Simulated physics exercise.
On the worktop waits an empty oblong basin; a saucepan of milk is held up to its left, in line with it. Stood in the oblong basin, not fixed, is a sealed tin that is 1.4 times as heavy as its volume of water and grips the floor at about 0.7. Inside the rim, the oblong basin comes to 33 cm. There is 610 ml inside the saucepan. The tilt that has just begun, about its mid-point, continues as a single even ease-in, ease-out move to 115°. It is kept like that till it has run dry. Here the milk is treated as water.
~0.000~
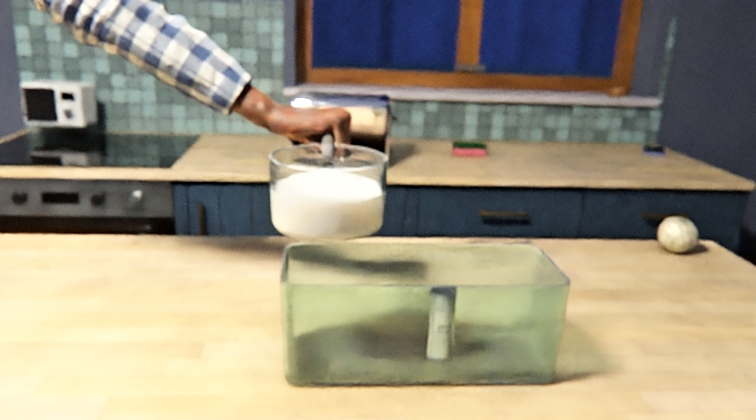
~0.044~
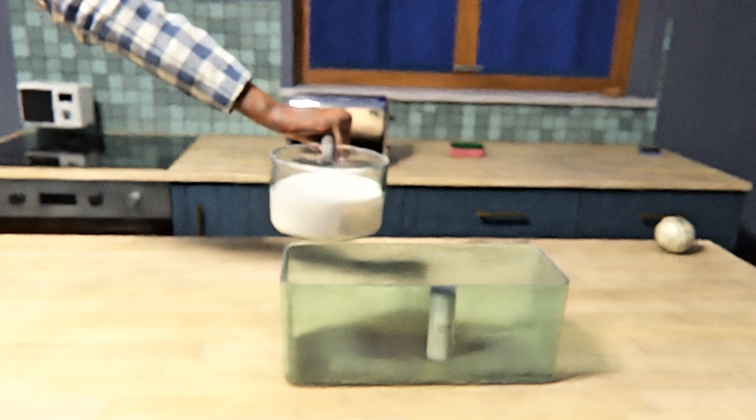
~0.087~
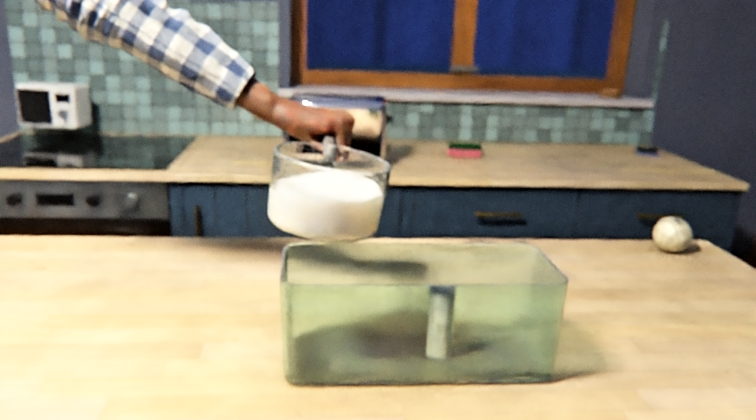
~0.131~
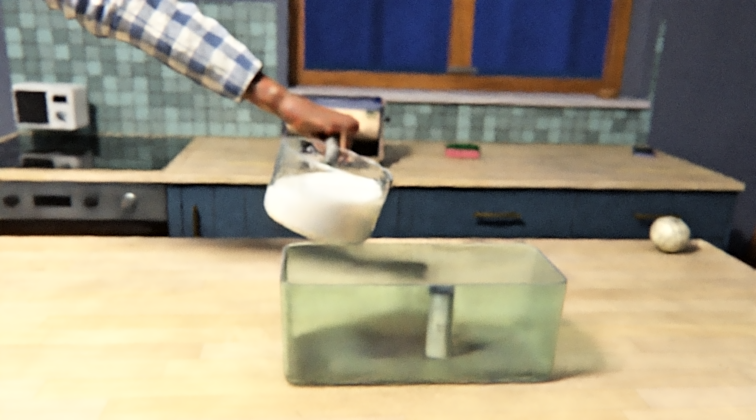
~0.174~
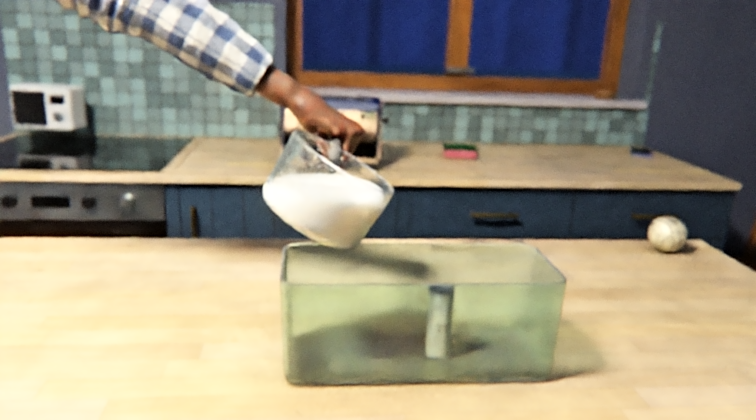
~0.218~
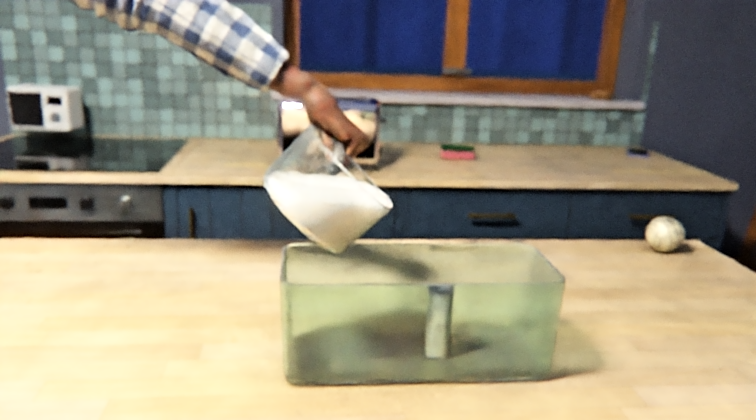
A hand in a blue-and-white checked sleeve holds a clear glass pan of white milk above a pale wooden worktop, seen from the front in a kitchen with teal tiles and blue cupboards. Below it sits a greenish glass basin with a small upright tin inside, and a pale ball rests to the right. The hand steadily tilts the pan rightward, while the view drifts very slightly.
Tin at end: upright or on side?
It's bound to withstand the flow.
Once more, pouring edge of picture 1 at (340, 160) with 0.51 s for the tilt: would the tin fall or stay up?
Then it stays on its base.
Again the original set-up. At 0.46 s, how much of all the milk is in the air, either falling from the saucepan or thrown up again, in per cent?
About 20 per cent.
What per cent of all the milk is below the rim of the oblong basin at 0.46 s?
The basin holds roughly 58 in a hundred parts at that moment.
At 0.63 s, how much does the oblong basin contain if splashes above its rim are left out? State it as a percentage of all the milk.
Around 94 in a hundred.
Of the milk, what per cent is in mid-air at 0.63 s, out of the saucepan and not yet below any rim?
Close to 3 per cent.
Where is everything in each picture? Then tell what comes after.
In the first frame, it leans 0°; its right rim is at (387, 159); the milk meets the walls at (274, 183) and (383, 185); the oblong basin's rim runs from (284, 263) to (554, 265); the tin's top is at (444, 293).
In the second frame, it leans 2°; its right rim is at (387, 161); the milk meets the walls at (274, 183) and (382, 185).
In the third frame, it leans 8°; its right rim is at (389, 168); the milk meets the walls at (274, 183) and (383, 186).
In the fourth frame, it leans 18°; its right rim is at (392, 178); the milk meets the walls at (272, 183) and (384, 188).
In the fifth frame, it leans 30°; its right rim is at (392, 191); the milk meets the walls at (269, 181) and (387, 190).
In the sixth frame, it leans 45°; its right rim is at (389, 207); the milk meets the walls at (267, 176) and (384, 195); 1 per cent is over the edge.
Then, 0.46 s in, the tilt is 112° and 23 per cent is still to pour; the tin stands where it began.
Then, 0.63 s in, the tilt is 115° and 3 per cent is still to pour; the tin stands where it began.
Then, 0.81 s in, the tilt is 115° and 0 per cent is still to pour; the tin stands where it began.
Then, 1.01 s in, the tilt is 115° and 0 per cent is still to pour; the tin stands where it began.
Finally, the tin stands where it began.
